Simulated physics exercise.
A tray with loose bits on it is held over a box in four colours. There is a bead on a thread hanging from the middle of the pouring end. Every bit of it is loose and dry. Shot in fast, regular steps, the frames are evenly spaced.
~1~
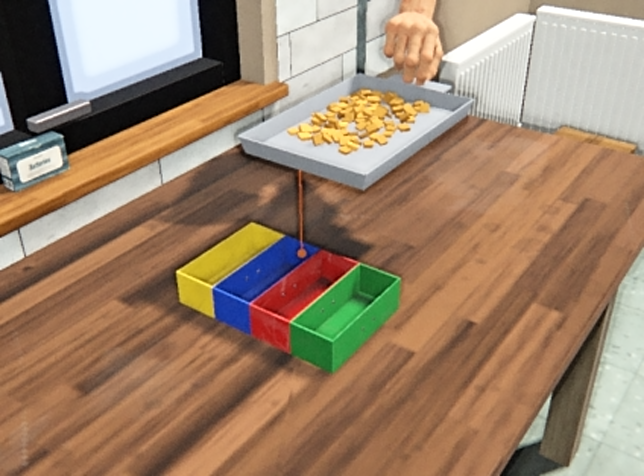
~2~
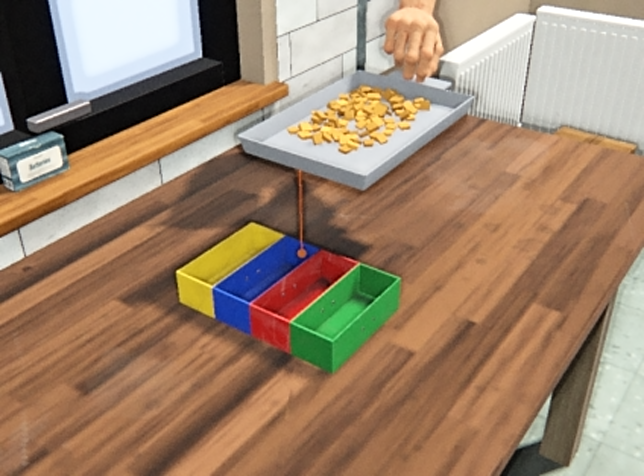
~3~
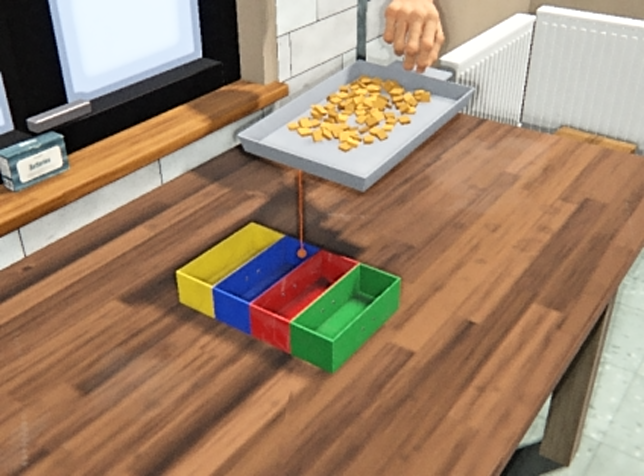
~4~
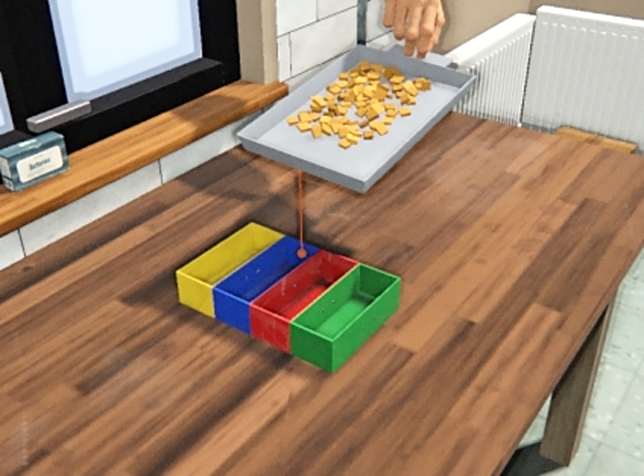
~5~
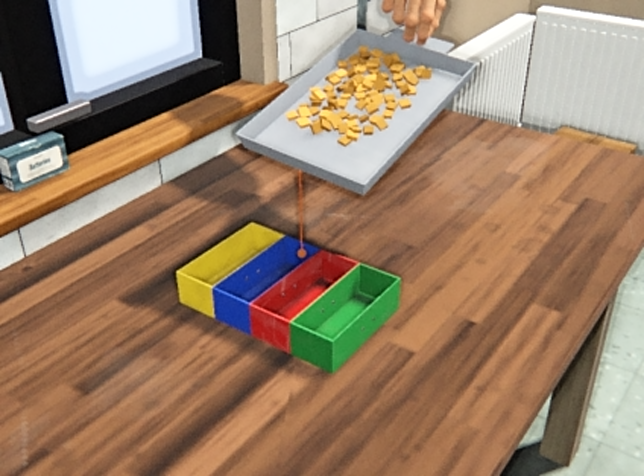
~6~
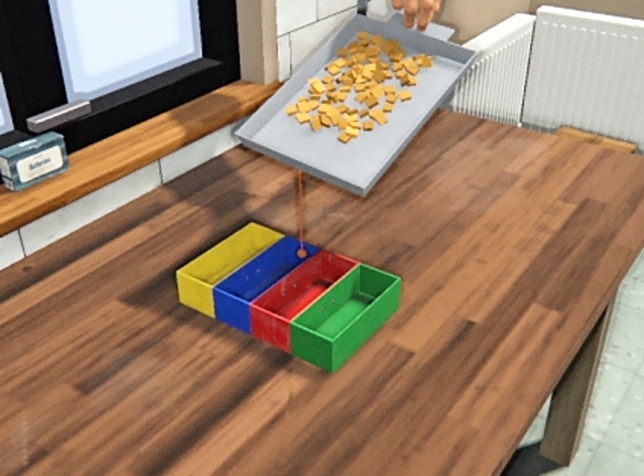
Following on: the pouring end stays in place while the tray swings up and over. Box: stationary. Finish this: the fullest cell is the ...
... Green one.
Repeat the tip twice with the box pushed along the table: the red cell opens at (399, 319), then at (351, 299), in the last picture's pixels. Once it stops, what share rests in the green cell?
First placement: 0 per cent; second placement: 0 per cent.
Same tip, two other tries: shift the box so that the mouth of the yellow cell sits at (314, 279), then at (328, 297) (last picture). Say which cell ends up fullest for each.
At the first place that blue cell, at the second the yellow cell.
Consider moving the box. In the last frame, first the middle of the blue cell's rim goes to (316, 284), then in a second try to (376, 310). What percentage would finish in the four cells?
Some 100 percent, followed by some 80 percent.
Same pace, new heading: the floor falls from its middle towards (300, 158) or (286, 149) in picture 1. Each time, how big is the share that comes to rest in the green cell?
About 0 and 0 per cent.
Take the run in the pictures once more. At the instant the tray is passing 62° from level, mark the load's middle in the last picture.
Load centre: Approx. (340, 157).
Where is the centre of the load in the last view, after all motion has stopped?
The centre comes to rest close to (333, 328).
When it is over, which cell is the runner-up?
The one in second place is that red cell.
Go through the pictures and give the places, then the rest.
Corners of the pouring end near (245, 135) and (364, 171), level; middle of the load near (361, 117), cereal squares; bead on its thread near (302, 253); yellow cell near (196, 292); blue cell near (232, 308); red cell near (270, 326); green cell near (312, 344), in the first picture.
Corners of the pouring end near (245, 135) and (364, 172), level; middle of the load near (361, 115), in the second picture.
Corners of the pouring end near (244, 134) and (364, 174), tipped barely, lowest at the right corner; middle of the load near (361, 108), in the third picture.
Corners of the pouring end near (243, 133) and (363, 177), tipped a little, lowest at the right corner; middle of the load near (361, 99), in the fourth picture.
Corners of the pouring end near (243, 133) and (363, 180), tipped a little, lowest at the right corner; middle of the load near (361, 89), in the fifth picture.
Corners of the pouring end near (242, 132) and (363, 183), tipped clearly, lowest at the right corner; middle of the load near (360, 80); yellow cell near (196, 292); blue cell near (232, 308); red cell near (270, 326); green cell near (312, 344), in the sixth picture.
Shortly afterwards, tray tipped steeply; the whole lot on the tray.
Next, tray tipped right over; near half on the tray; near a quarter in the green cell; a little in the red cell; a little falling or outside the box.
Some moments later, tray tipped past a quarter turn; near two thirds in the green cell; near a quarter in the red cell; only a few in the blue cell; a little falling or outside the box.
In the end, tray tipped past a quarter turn; near two thirds in the green cell; near a quarter in the red cell; only a few in the blue cell; none at all in the yellow cell; a little outside the box.
